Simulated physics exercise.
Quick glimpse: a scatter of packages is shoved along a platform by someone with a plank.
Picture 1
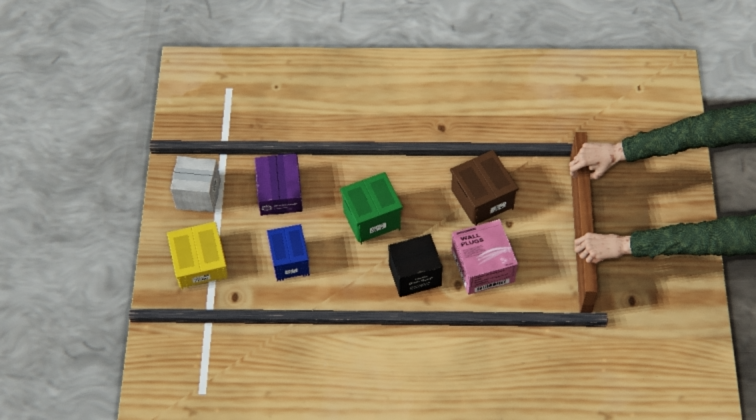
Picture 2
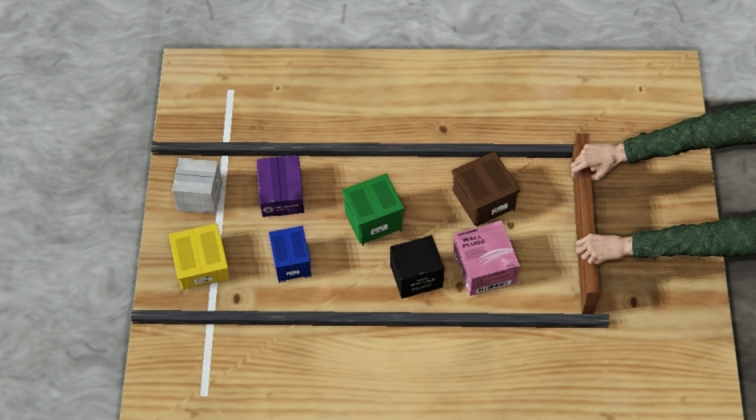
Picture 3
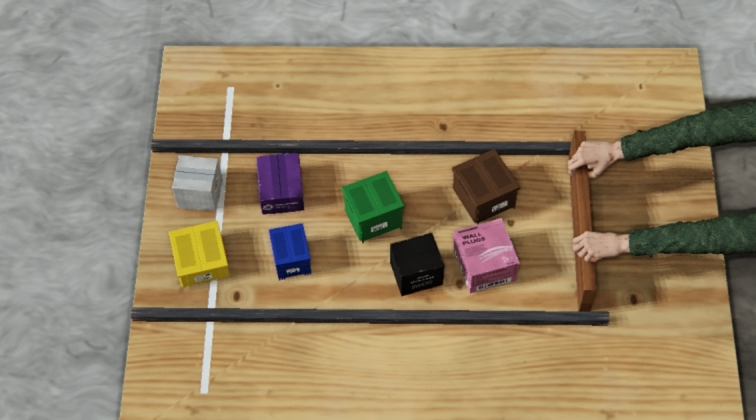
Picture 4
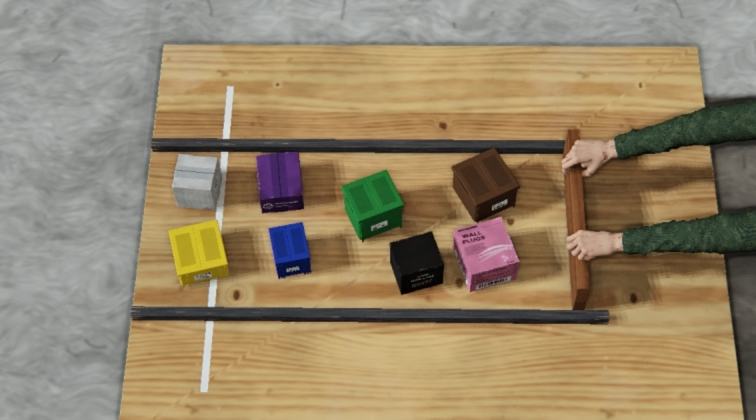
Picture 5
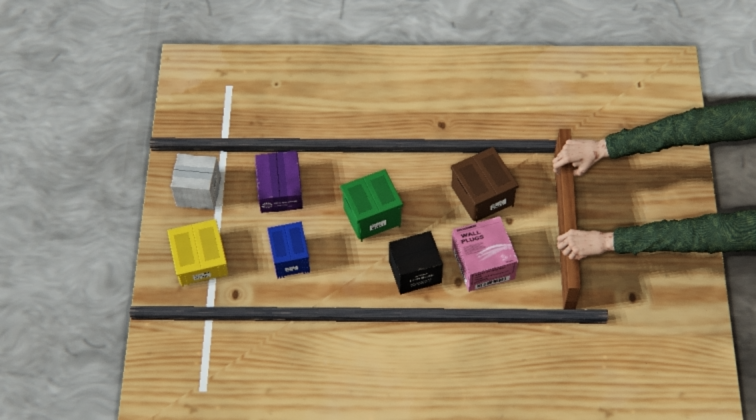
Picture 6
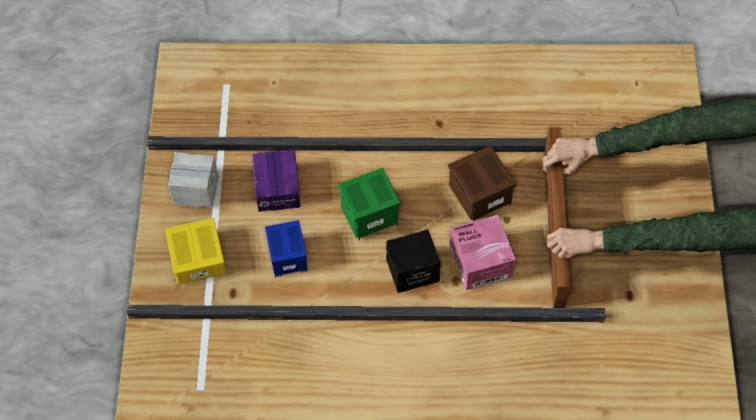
In this clip, two hands in green sleeves hold a wooden plank at the right of a table scattered with colorful boxes between dark rails, then slide it slightly left toward the brown and pink boxes, which stay essentially still.
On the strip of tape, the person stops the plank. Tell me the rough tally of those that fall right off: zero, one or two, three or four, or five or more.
The edge claims three or four.
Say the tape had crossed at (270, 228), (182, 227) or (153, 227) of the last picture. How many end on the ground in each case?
1, 6, 8.
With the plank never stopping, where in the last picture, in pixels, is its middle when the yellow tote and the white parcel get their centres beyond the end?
Around (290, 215), then around (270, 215).
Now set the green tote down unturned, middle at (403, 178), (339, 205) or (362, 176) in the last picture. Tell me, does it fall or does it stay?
Spot by spot: It never drops; it never drops; it never drops.
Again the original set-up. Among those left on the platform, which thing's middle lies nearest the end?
Foremost: The black box.
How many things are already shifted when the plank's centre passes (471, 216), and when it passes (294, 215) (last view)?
First 3, then 8.
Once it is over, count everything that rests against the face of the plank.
It touches 2.
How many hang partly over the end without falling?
The total comes out at 2.
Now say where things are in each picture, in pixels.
The first picture shows white parcel (196, 185); yellow tote (198, 255); purple box (279, 185); plank (583, 222); tape (217, 232).
The second picture shows yellow tote (200, 257); black box (417, 267).
The third picture shows purple box (280, 184); plank (582, 220).
The fourth picture shows white parcel (198, 182); pink box (485, 255).
The fifth picture shows yellow tote (198, 253); blue tote (289, 250).
The sixth picture shows white parcel (194, 181); yellow tote (196, 252); purple box (277, 181); plank (557, 217); tape (214, 228).
Soon after, none off yet; white parcel at rest near (194, 181); yellow tote at rest near (196, 252); purple box at rest near (277, 181).
After that, none off yet; white parcel at rest near (193, 181); yellow tote displaced a little near (173, 250); purple box displaced about its own width near (246, 171).
In the end, the number that fall off is three or four; gone, blue tote, purple box, yellow tote and white parcel.
